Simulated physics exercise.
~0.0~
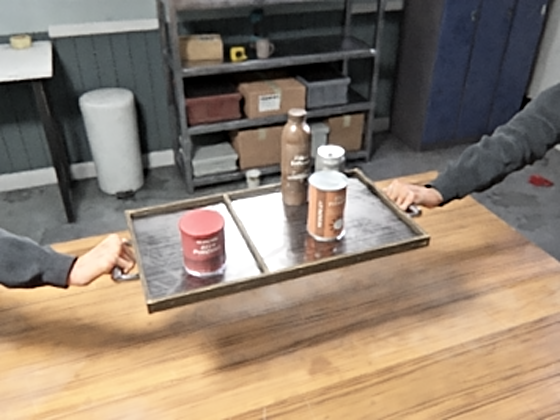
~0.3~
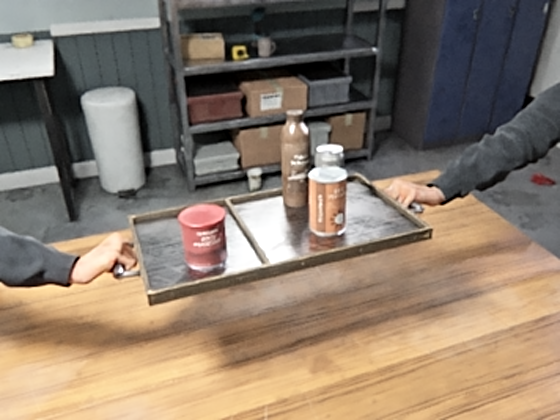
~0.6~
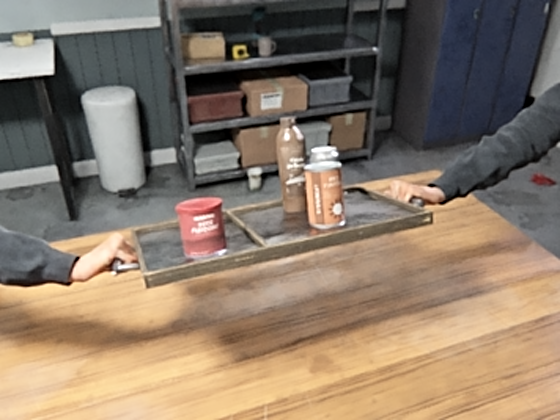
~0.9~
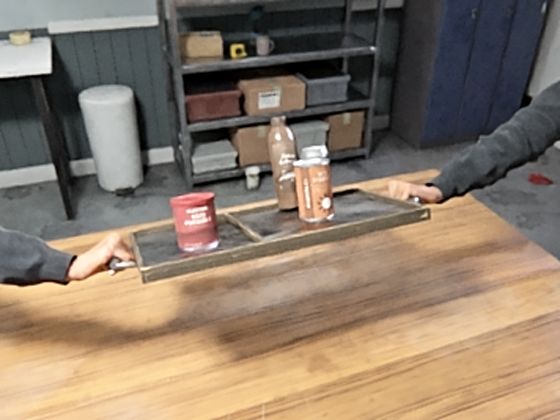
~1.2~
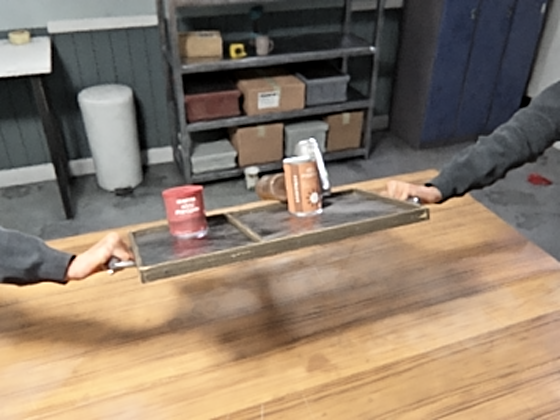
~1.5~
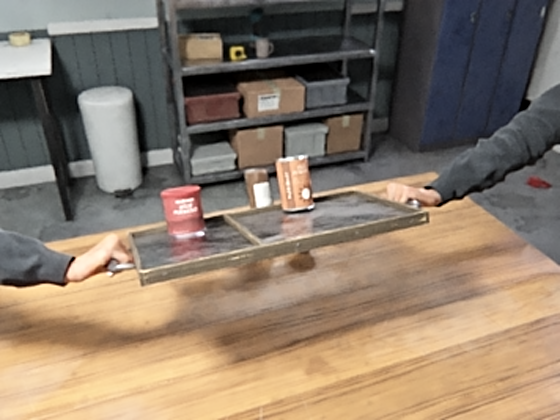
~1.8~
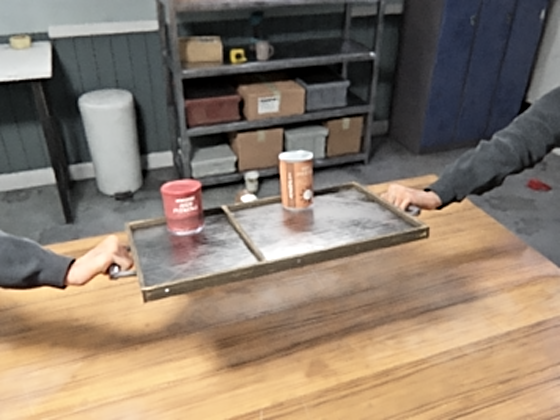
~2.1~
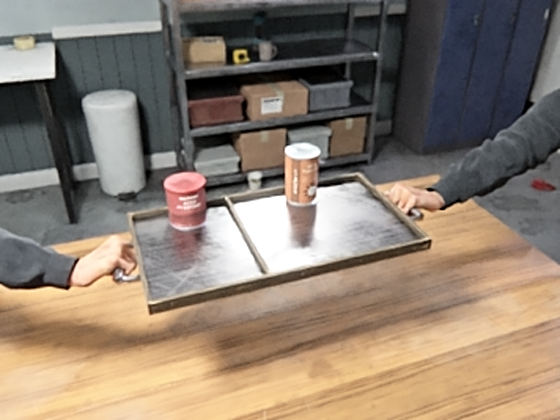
A hand-held tray tips away, dropping the bottle and grey can, then levels with two tins aboard.
